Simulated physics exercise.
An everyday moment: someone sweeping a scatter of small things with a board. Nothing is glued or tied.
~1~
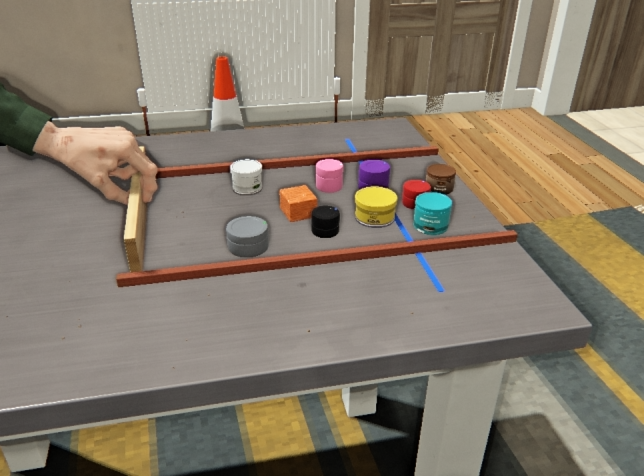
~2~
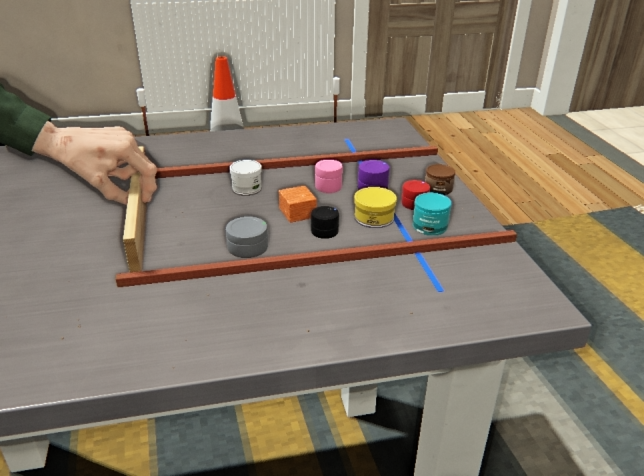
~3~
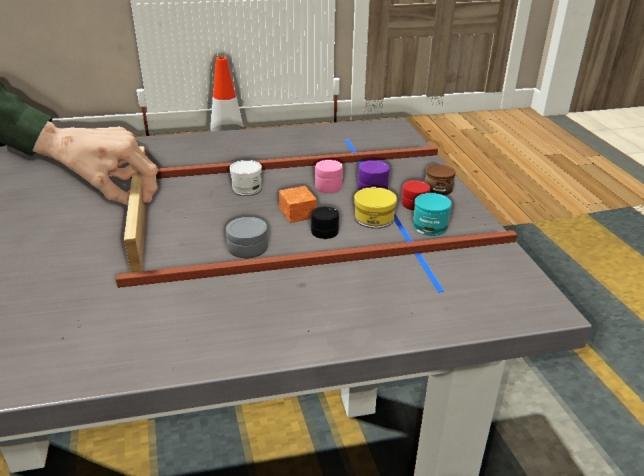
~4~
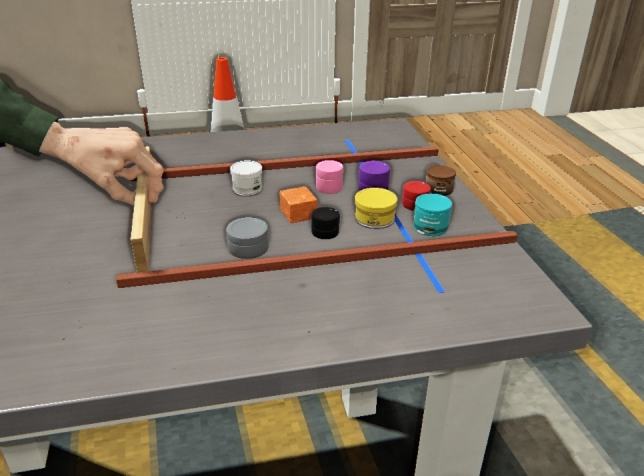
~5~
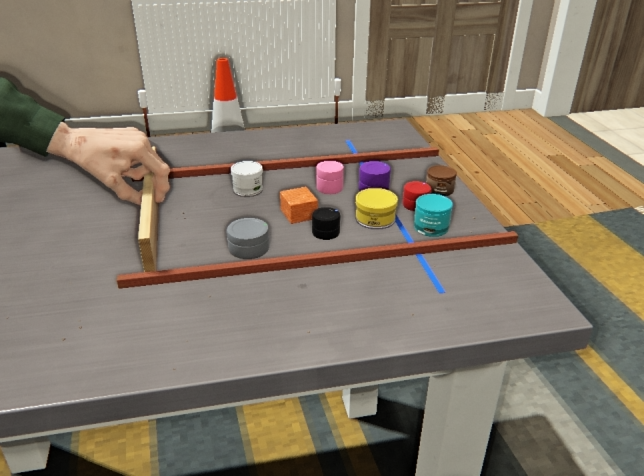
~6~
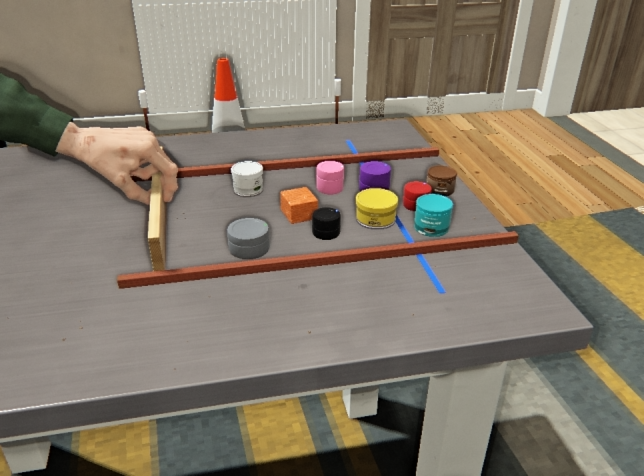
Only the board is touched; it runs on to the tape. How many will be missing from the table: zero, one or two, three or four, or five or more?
Here the number that fall off is zero.
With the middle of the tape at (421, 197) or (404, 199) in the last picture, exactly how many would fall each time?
Down on the floor: 2 and 1.
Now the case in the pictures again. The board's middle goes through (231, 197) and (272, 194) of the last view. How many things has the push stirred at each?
1 and 3.
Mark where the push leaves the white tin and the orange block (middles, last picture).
The white tin stops around (383, 163); the orange block around (402, 196).
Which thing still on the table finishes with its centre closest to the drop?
The brown tub.
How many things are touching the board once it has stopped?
It touches 3.
Soon after, none off yet; brown tub at rest near (441, 181); red lid at rest near (417, 197); turquoise tub at rest near (433, 215).
In the end, the number that fall off is zero.
